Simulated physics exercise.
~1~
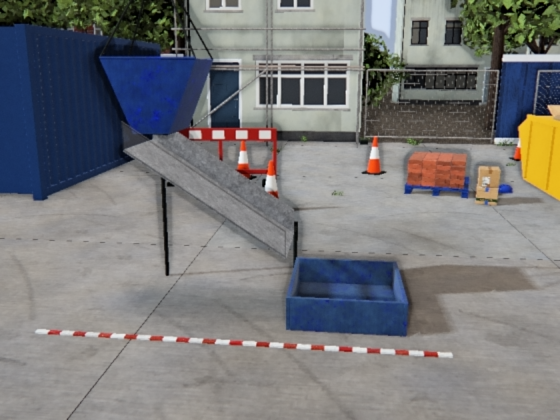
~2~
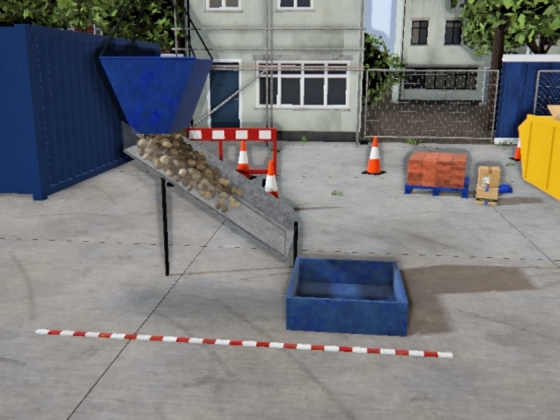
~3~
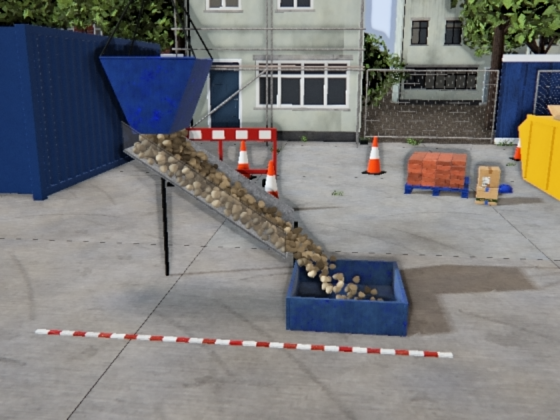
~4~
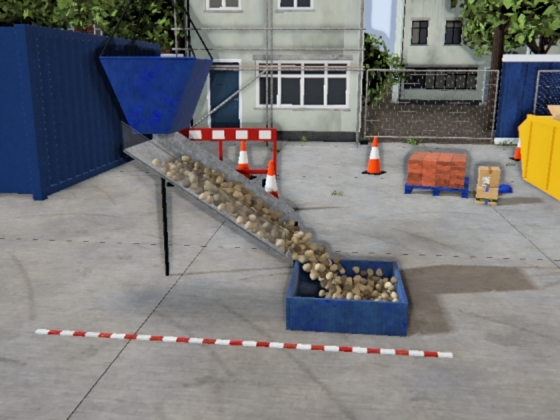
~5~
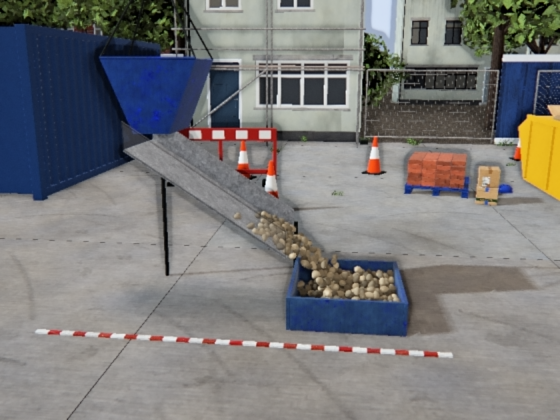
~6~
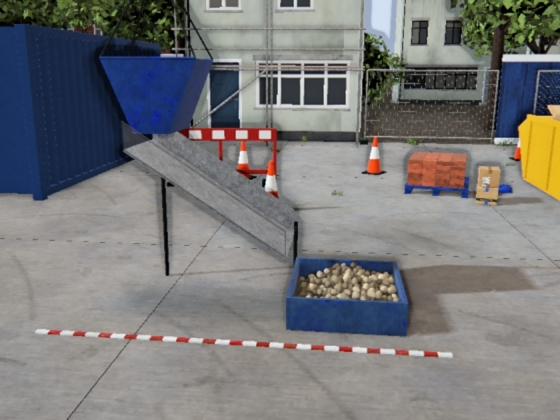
The footage shows a blue skip above a sloping steel chute in a paved yard, releasing rounded cobbles that slide down to the right and drop into an open blue bin, until the skip and chute are clear and the stones lie heaped in the bin.
